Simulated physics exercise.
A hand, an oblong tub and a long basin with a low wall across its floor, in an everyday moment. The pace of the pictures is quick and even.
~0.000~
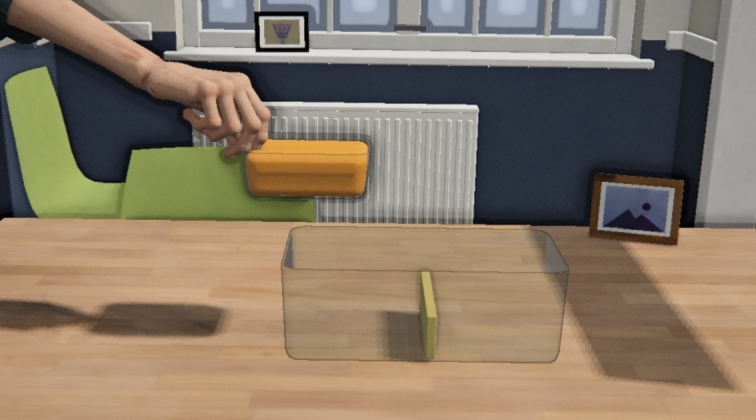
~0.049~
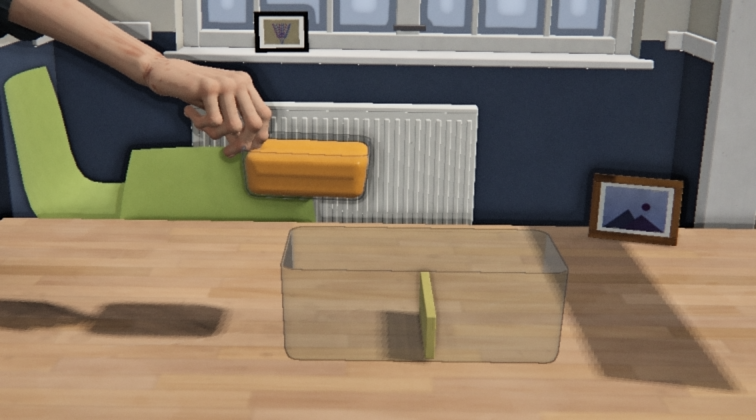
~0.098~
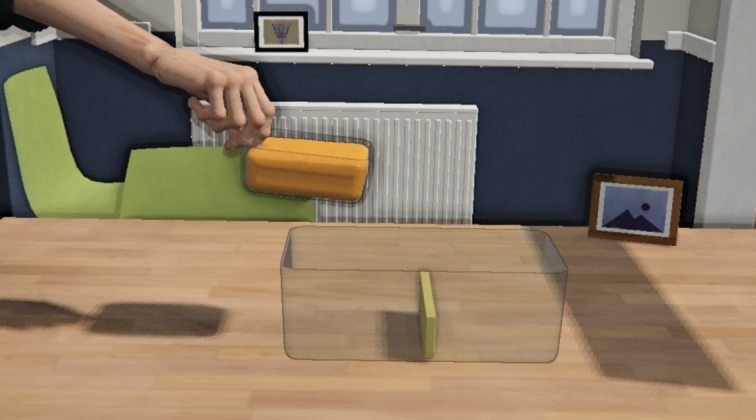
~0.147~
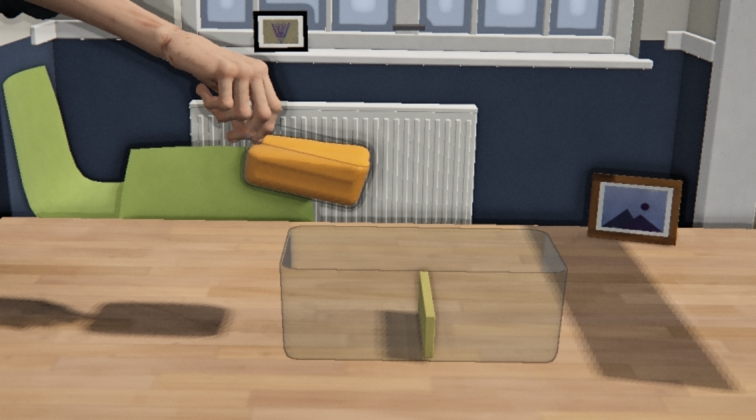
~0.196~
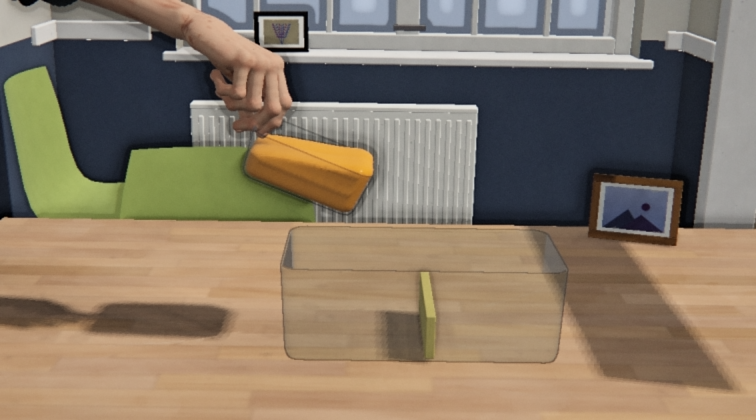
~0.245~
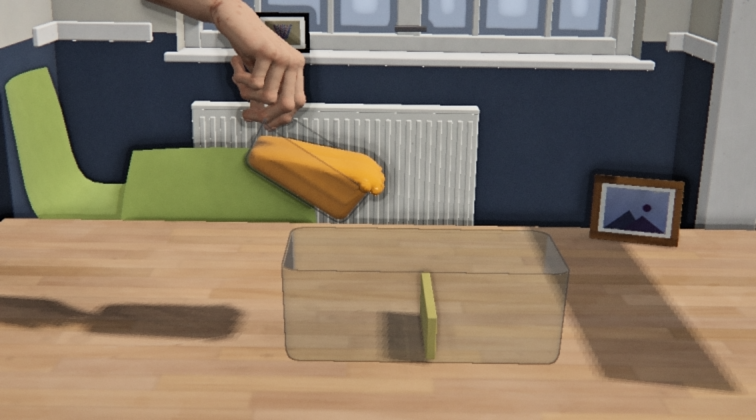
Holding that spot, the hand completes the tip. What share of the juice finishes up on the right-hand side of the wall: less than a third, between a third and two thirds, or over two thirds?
I expect what gathers right of the wall to fall below one third.
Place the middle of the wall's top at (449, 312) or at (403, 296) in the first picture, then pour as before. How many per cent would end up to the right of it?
In turn 20 and 55 in a hundred.
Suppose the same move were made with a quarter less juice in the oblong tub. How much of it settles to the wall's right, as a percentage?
I'd say roughly 5 percent.
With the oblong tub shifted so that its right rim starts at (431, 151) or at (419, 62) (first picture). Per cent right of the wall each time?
About 85 per cent, then about 75 per cent.
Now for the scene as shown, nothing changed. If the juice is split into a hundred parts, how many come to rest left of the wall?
Share: Roughly 90 %.
A moment on, the oblong tub is tipped on its side and 8 per cent is still to pour, 66 is left of the wall and 4 right of it.
Next, the oblong tub is tipped right over and 1 per cent is still to pour, 86 is left of the wall and 4 right of it.
Then the oblong tub is tipped right over and 0 per cent is still to pour, 88 is left of the wall and 7 right of it.
Later the oblong tub is tipped right over and 0 per cent is still to pour, 88 is left of the wall and 7 right of it.
In the end 88 per cent lies left of the wall, 7 right of it and 5 outside.
